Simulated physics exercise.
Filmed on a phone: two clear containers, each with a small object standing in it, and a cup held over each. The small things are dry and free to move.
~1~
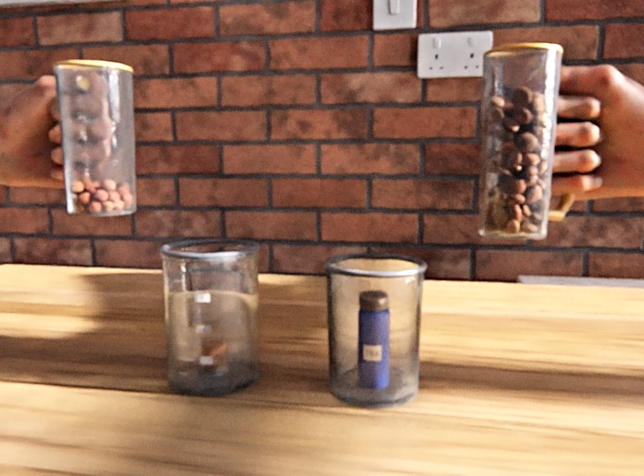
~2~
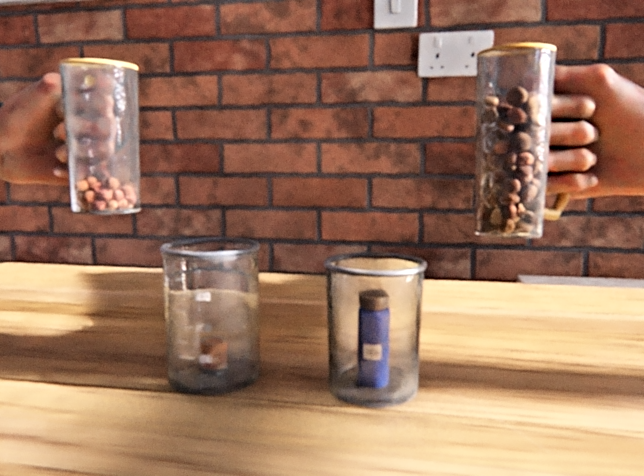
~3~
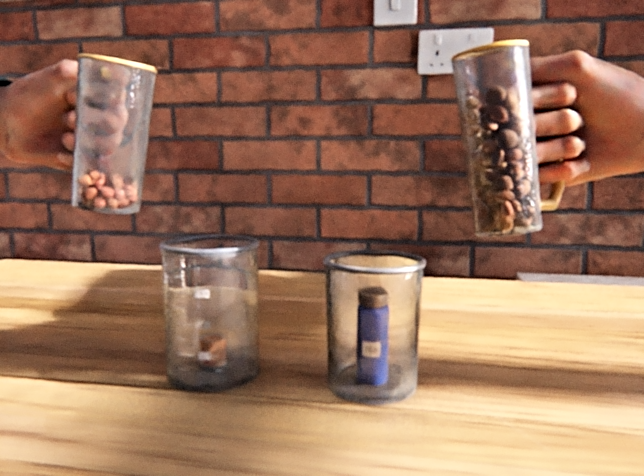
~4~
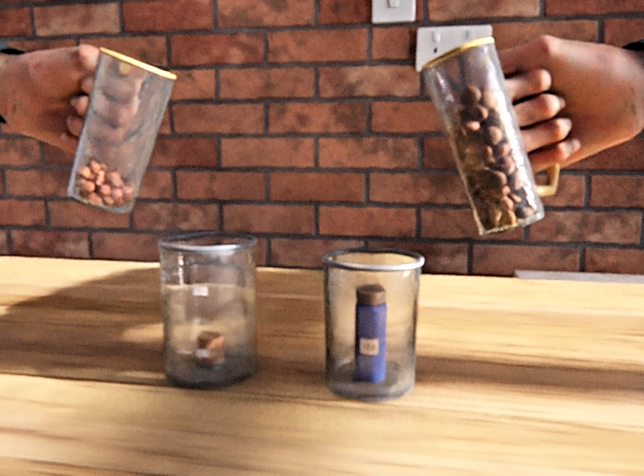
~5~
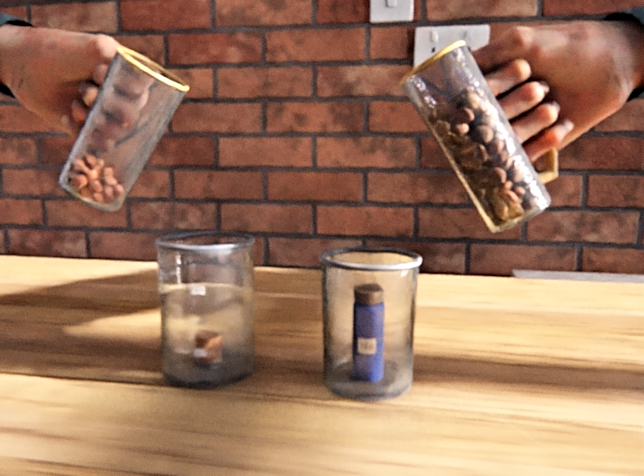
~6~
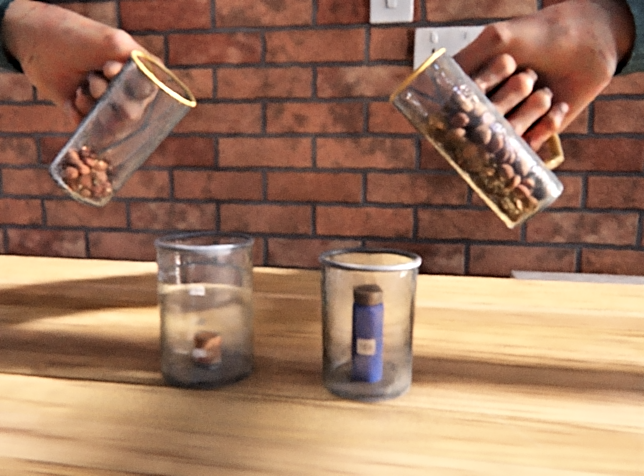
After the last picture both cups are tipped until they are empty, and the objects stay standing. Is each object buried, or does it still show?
The left object keeps its head above the surface and the right object keeps its head above the surface.
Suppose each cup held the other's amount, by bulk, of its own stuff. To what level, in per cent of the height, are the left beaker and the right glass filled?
Left about 40, right about 20.
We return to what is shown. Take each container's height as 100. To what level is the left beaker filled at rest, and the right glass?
Some 15 per cent left and 55 right.
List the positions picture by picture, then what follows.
In the first picture, small tin in the left beaker at (214, 356), a quarter of its height or less; left cup at (99, 142), a quarter full of clay pellets; small canister in the right glass at (374, 340), reaching well over half way up; right cup at (517, 146), three quarters full of bits of dog kibble.
In the second picture, left cup at (103, 140), upright; right cup at (511, 145), upright.
In the third picture, left cup at (112, 137), tipped 9°; right cup at (498, 143), tipped 9°.
In the fourth picture, left cup at (119, 134), tipped 20°; right cup at (484, 141), tipped 20°.
In the fifth picture, left cup at (121, 133), tipped 32°; right cup at (476, 140), tipped 32°.
In the sixth picture, small tin in the left beaker at (208, 348); left cup at (121, 133), tipped 43°; small canister in the right glass at (368, 334); right cup at (476, 141), tipped 43°.
Then, 0.34 s after the last picture, left beaker empty, all of its cupful still in the cup; right glass empty, all of its cupful still in the cup.
Then, 0.78 s after the last picture, left beaker empty, all of its cupful still in the cup; right glass empty, all of its cupful still in the cup.
Then, 1.25 s after the last picture, left beaker nearly empty, about two thirds of its cupful still in the cup; right glass nearly empty, most of its cupful still in the cup.
At rest, left beaker nearly empty (surface near (208, 345)), nothing beside it; right glass half full (surface near (368, 314)), nothing beside it; the left thing is still showing; the right thing is still showing.
